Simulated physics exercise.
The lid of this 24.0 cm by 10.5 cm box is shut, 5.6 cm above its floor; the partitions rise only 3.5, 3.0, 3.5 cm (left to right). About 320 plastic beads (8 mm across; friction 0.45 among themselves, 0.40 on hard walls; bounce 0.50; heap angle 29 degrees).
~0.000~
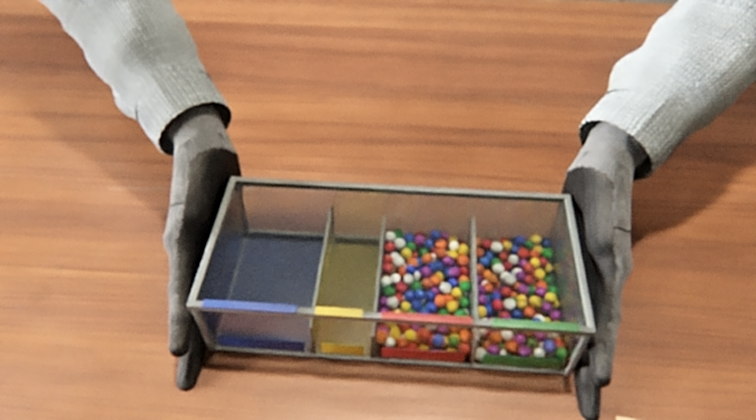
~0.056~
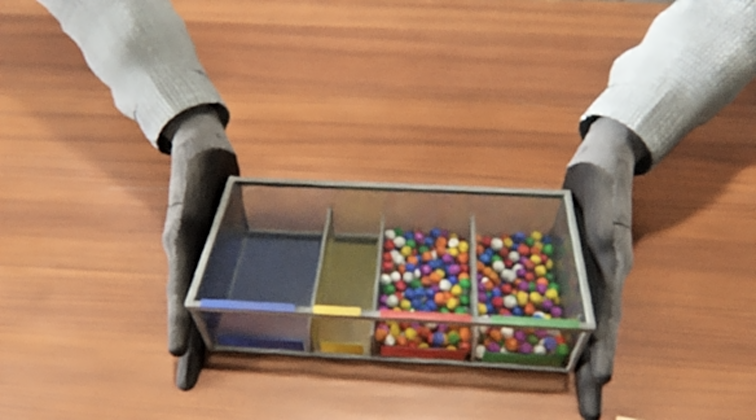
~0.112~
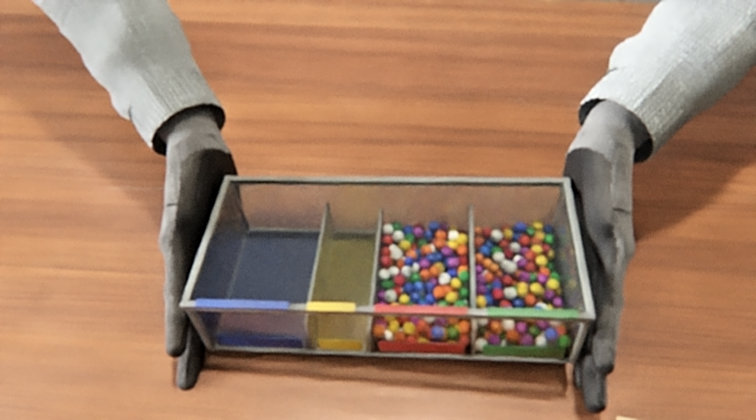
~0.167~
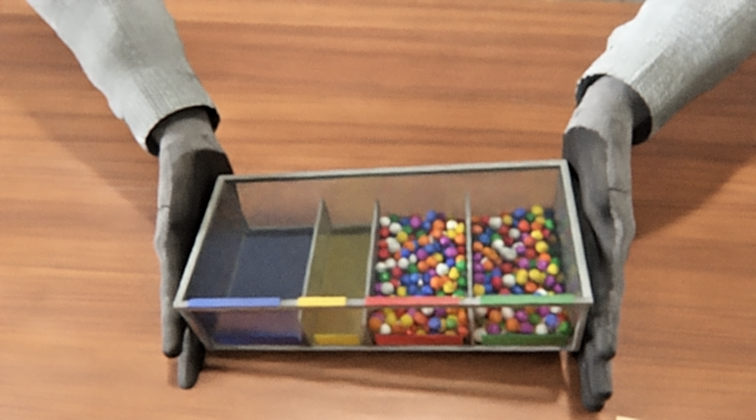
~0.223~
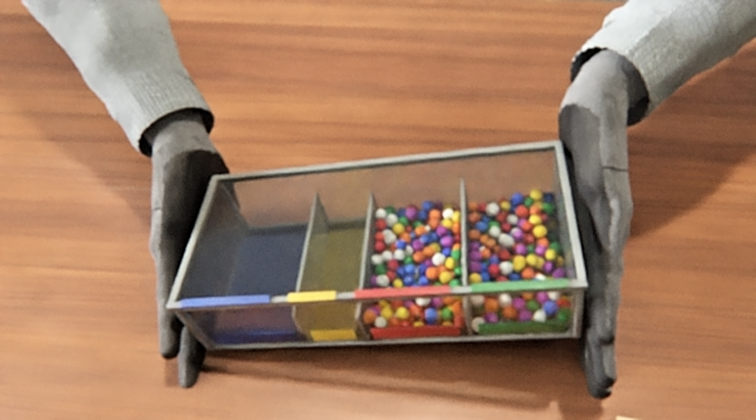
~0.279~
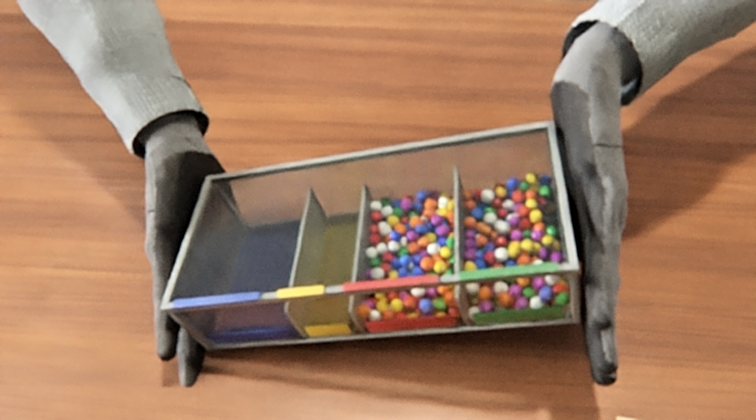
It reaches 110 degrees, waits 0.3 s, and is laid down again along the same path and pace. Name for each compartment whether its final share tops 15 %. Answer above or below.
Red below, blue above, green below, yellow below.
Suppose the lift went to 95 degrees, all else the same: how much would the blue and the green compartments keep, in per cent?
In that case blue 80; green 5.
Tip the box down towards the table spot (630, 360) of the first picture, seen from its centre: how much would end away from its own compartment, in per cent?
About 45 per cent.
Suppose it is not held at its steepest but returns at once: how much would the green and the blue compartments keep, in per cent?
Green 0, blue 95.
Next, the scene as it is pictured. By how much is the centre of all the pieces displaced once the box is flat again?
About 15.0 cm.
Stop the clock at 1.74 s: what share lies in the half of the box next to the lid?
Roughly 80 per cent.
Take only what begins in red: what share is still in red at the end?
Roughly 0 per cent.
After 1.74 s, tilt 110 degrees; red 10 %, blue 75 %, yellow 15 %.
Then, at 2.71 s, tilt 55 degrees; blue 100 %.
After 3.67 s, tilt 0 degrees; blue 100 %.
In the end, at 4.0 s, red 0 %, blue 100 %, green 0 %, yellow 0 %.
